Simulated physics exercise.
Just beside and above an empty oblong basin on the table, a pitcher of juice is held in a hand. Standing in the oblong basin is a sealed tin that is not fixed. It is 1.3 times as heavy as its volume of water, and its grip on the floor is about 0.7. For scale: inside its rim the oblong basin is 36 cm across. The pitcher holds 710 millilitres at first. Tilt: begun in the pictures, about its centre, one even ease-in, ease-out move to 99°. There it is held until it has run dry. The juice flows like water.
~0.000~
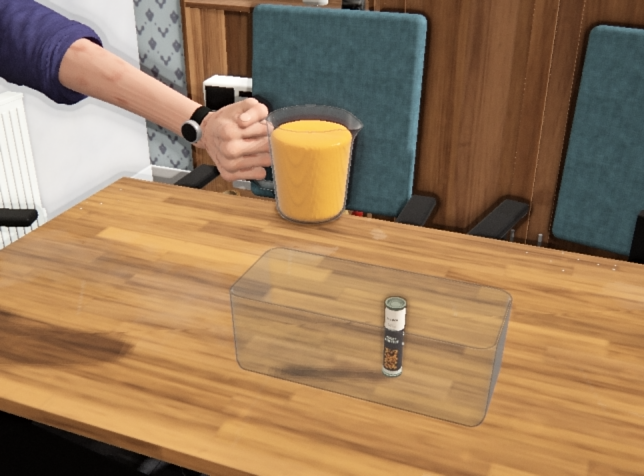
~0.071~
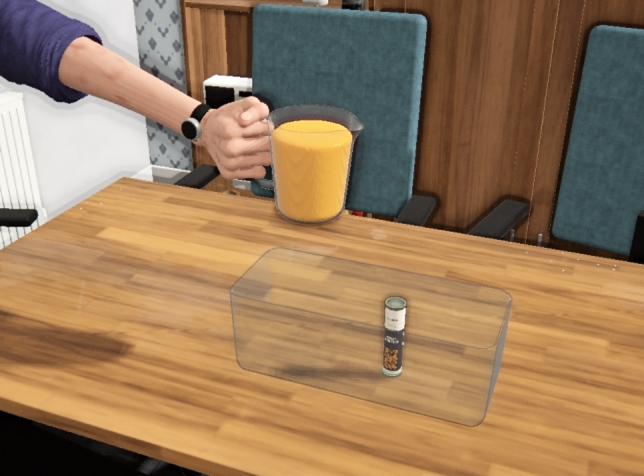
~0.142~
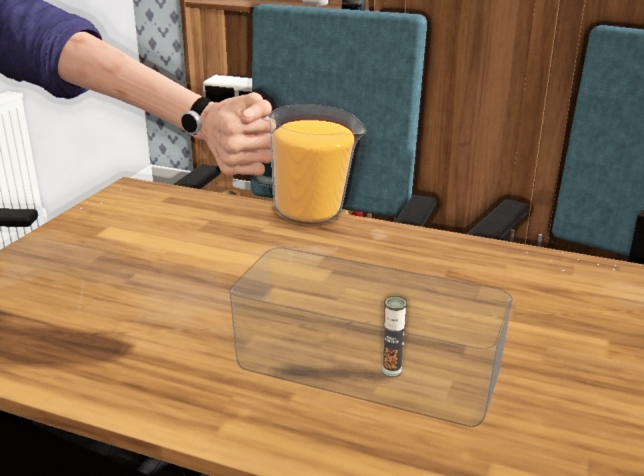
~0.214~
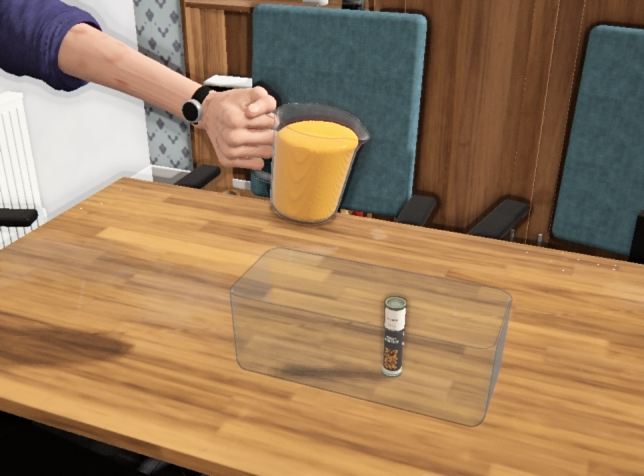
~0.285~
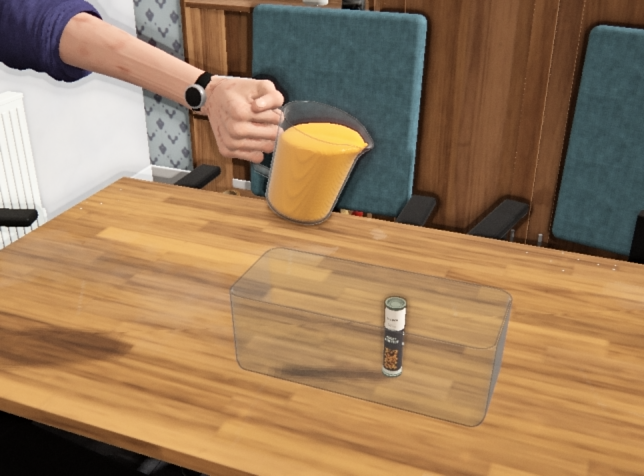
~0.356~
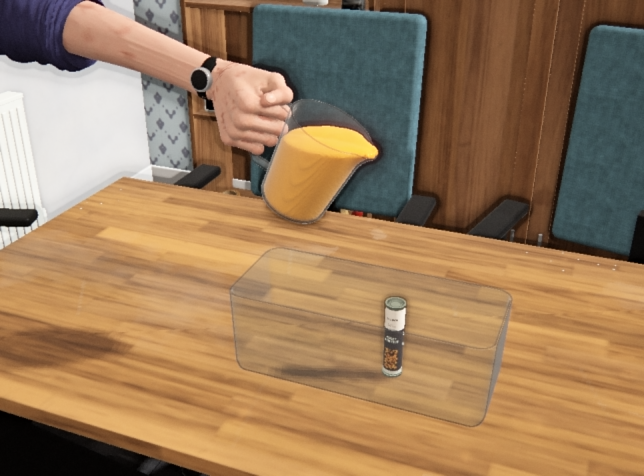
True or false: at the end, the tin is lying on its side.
False.
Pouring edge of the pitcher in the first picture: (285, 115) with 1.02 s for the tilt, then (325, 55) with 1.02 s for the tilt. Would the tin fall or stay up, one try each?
First it stays on its base; then it tips over.
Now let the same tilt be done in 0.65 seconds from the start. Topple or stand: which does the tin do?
In that case the tin stays vertical.
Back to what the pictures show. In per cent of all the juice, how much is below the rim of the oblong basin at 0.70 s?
About 12 per cent.
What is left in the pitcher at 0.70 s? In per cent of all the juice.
Portion remaining: Approx. 68 per cent.
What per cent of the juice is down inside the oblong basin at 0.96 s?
Roughly 58 %.
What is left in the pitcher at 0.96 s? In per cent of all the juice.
Roughly 22 per cent.
Then, 0.70 s in, the tilt is 77° and 67 per cent is still to pour; the tin stands where it began.
Then, 0.96 s in, the tilt is 98° and 21 per cent is still to pour; the tin stands where it began.
Then, 1.23 s in, the tilt is 99° and 3 per cent is still to pour; the tin stands where it began.
Then, 1.52 s in, the tilt is 99° and 0 per cent is still to pour; the tin stands where it began.
Finally, the tin stands where it began.
